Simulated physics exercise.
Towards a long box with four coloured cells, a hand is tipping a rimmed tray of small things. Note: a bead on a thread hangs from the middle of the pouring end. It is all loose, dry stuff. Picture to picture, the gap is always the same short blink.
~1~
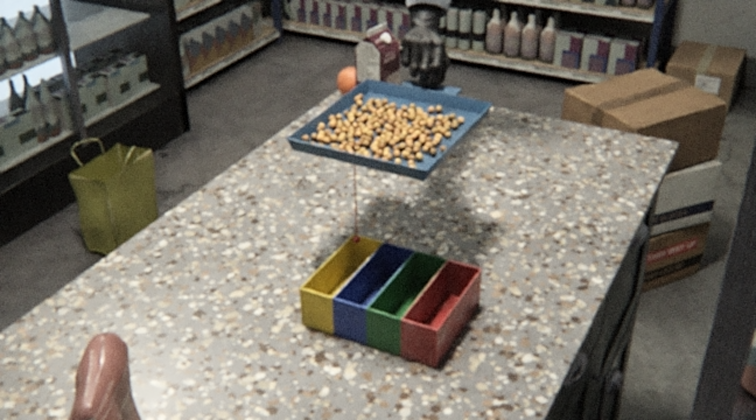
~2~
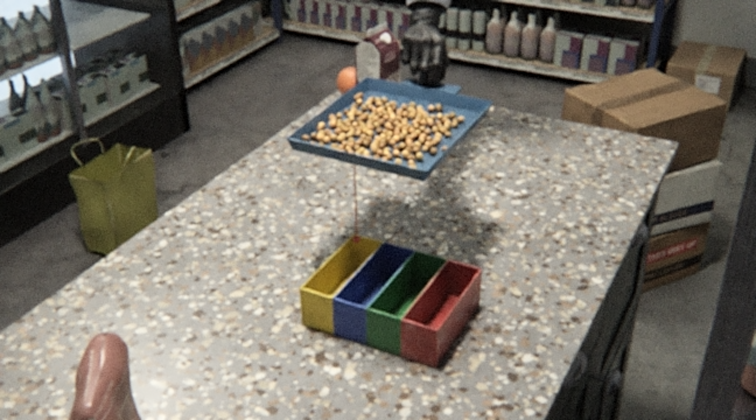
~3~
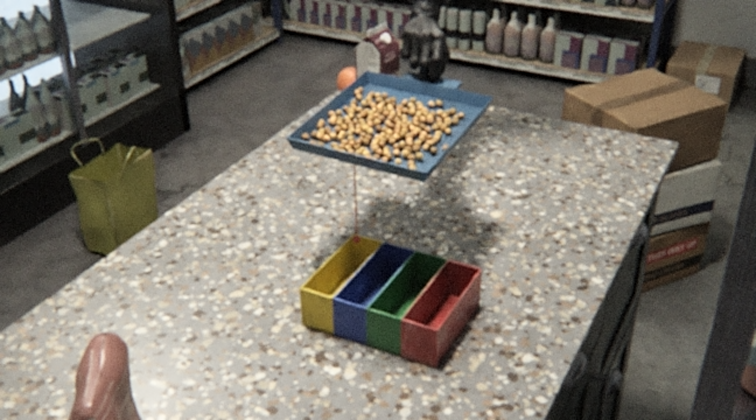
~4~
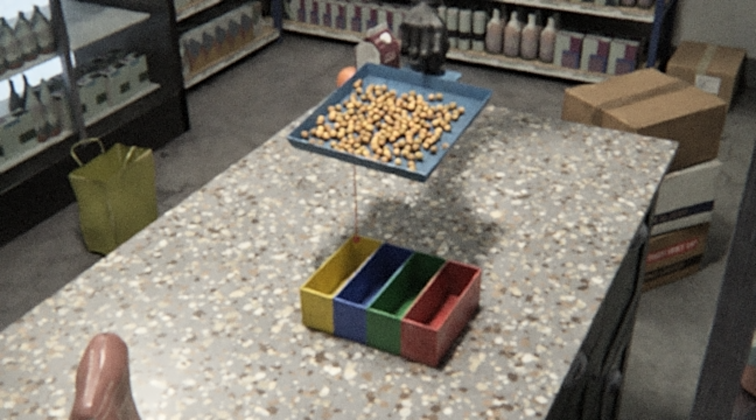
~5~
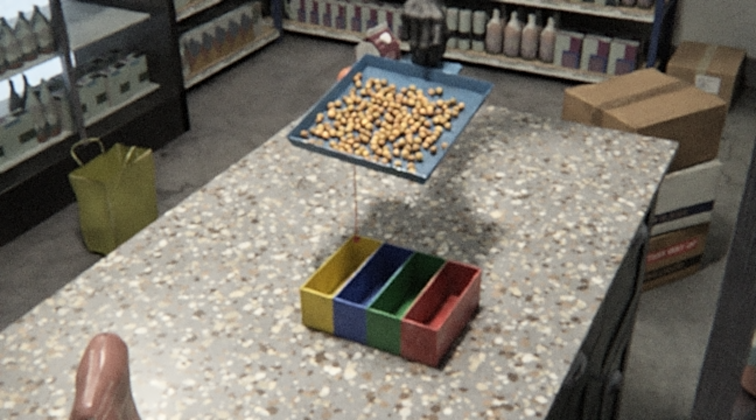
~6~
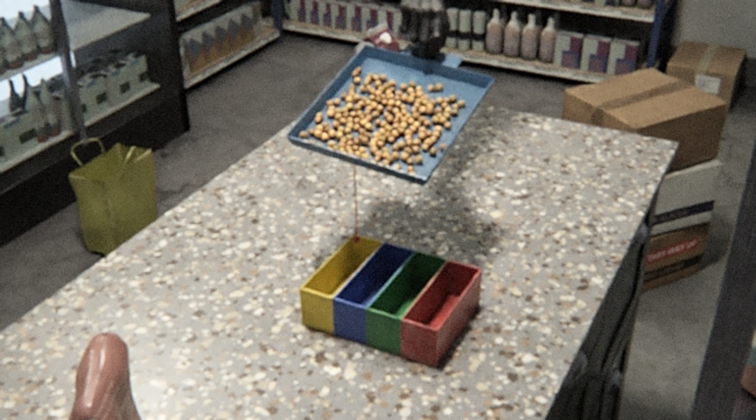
A dark hand gradually raises the back of a blue tray holding round wooden beads.
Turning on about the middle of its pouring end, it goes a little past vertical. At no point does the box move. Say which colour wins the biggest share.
Green wins the biggest share.
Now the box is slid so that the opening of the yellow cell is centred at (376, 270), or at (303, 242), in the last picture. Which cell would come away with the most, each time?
Going by the two tries in order: The blue one, then that red cell.
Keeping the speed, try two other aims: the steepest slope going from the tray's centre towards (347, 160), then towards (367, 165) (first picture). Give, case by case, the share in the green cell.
Respectively 0 % and 20 %.
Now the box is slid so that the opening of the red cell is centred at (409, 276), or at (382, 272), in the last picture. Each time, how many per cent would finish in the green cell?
About 20 and 10 per cent respectively.
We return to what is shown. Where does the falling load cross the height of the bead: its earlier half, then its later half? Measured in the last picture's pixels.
The opening part goes through (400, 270); what follows goes through (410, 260).
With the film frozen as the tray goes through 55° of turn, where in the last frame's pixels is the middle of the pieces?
Roughly at (385, 155).
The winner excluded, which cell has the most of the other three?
Rank 2: The cell in blue.
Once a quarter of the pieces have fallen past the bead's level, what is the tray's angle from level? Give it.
It has tipped about 75 degrees.
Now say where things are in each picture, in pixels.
Corners of the pouring end at (292, 137) and (424, 168), level; middle of the load at (385, 133), round wooden beads; bead on its thread at (357, 239); yellow cell at (317, 307); blue cell at (350, 318); green cell at (384, 329); red cell at (419, 340), in the first picture.
Corners of the pouring end at (292, 137) and (424, 168), level; middle of the load at (385, 133), in the second picture.
Corners of the pouring end at (292, 136) and (424, 169), tipped barely, lowest at the right corner; middle of the load at (385, 130), in the third picture.
Corners of the pouring end at (292, 136) and (424, 171), tipped a little, lowest at the right corner; middle of the load at (385, 127), in the fourth picture.
Corners of the pouring end at (291, 135) and (424, 173), tipped a little, lowest at the right corner; middle of the load at (385, 125), in the fifth picture.
Corners of the pouring end at (291, 134) and (424, 175), tipped a little, lowest at the right corner; middle of the load at (384, 125), nearly all on the move; yellow cell at (317, 307); blue cell at (350, 318); green cell at (384, 329); red cell at (419, 340), in the sixth picture.
Soon after the last picture, tray tipped steeply; nearly all on the tray; a stray few in the green cell; a stray few in the blue cell; a stray few in the yellow cell; a small part falling or outside the box.
A little later, tray tipped right over; a small part on the tray; about a third in the green cell; about a quarter in the blue cell; a small part in the yellow cell; a small part in the red cell; a small part falling or outside the box.
Later still, tray tipped past a quarter turn; about half in the green cell; about a quarter in the blue cell; a small part in the yellow cell; a small part in the red cell; a small part falling or outside the box.
By the end, tray tipped past a quarter turn; about half in the green cell; about a quarter in the blue cell; a small part in the yellow cell; a small part in the red cell; a small part outside the box.
